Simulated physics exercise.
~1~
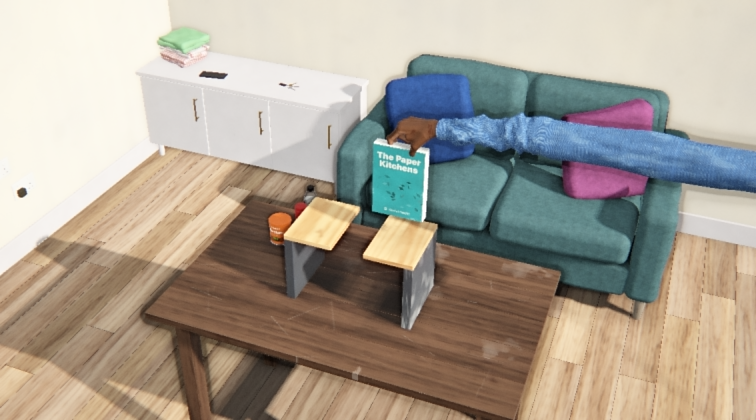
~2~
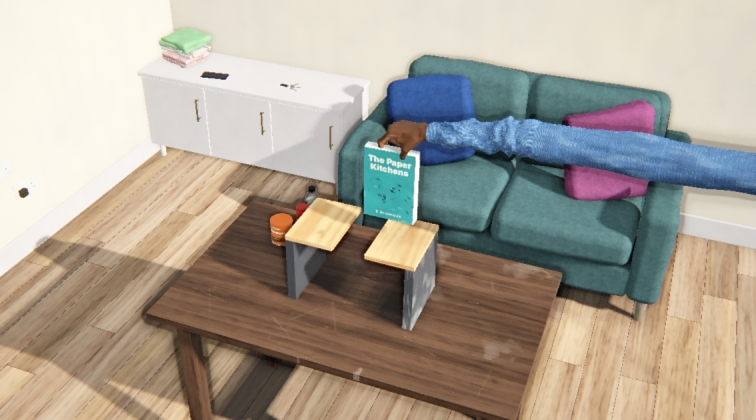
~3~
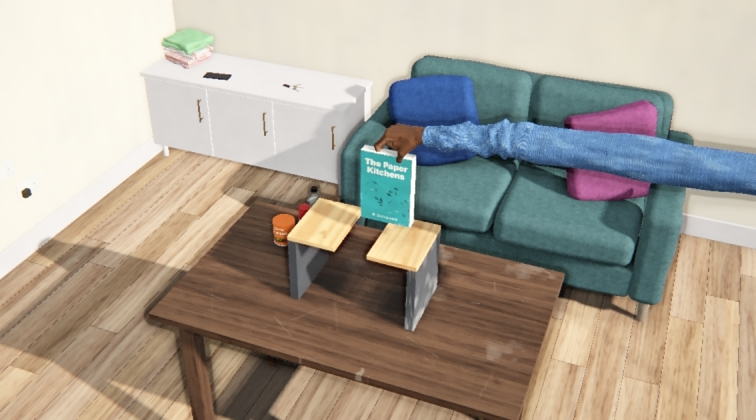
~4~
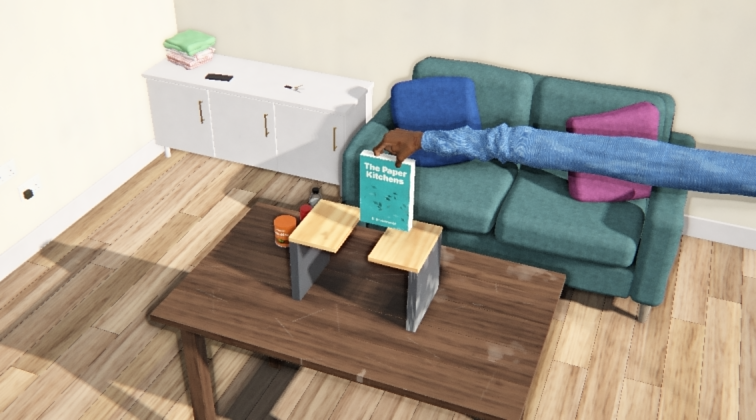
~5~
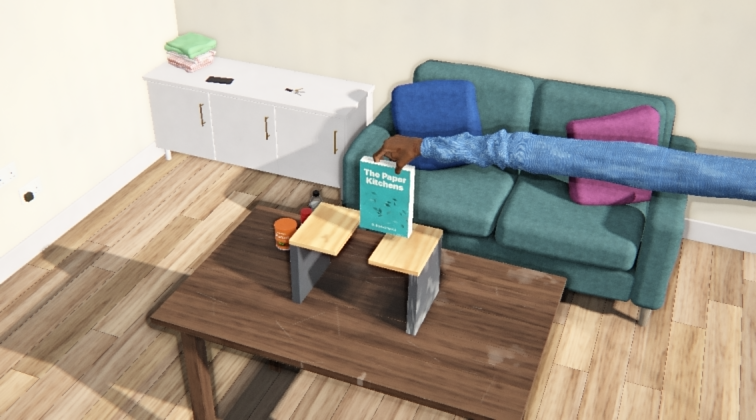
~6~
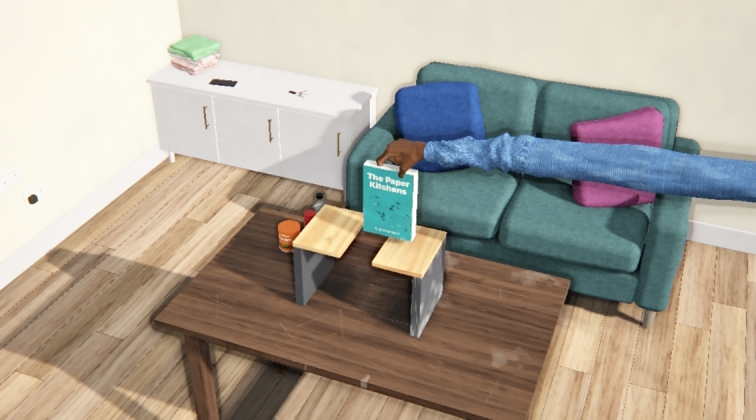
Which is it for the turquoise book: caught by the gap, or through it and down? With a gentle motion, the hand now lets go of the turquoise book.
My bet is it stays put up there.
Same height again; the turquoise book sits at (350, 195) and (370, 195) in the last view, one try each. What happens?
On try one it gets jammed, and on try two it gets jammed.
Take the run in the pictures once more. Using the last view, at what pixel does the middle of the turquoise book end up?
Near pixel (389, 210).
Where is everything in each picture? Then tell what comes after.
In the first picture, on its way; turquoise book (400, 181).
In the second picture, on its way; turquoise book (391, 183).
In the third picture, on its way; turquoise book (388, 187).
In the fourth picture, on its way; turquoise book (387, 191).
In the fifth picture, on its way; turquoise book (386, 197).
In the sixth picture, poised above the slot; turquoise book (390, 201).
Then, 0.32 s on from there, turquoise book shifted a little near (390, 210).
Then, 0.66 s on from there, turquoise book resting near (390, 210).
In the end, all 3 unmoved. At the end, from the last picture's camera, turquoise book near (390, 210). The book stays on top.
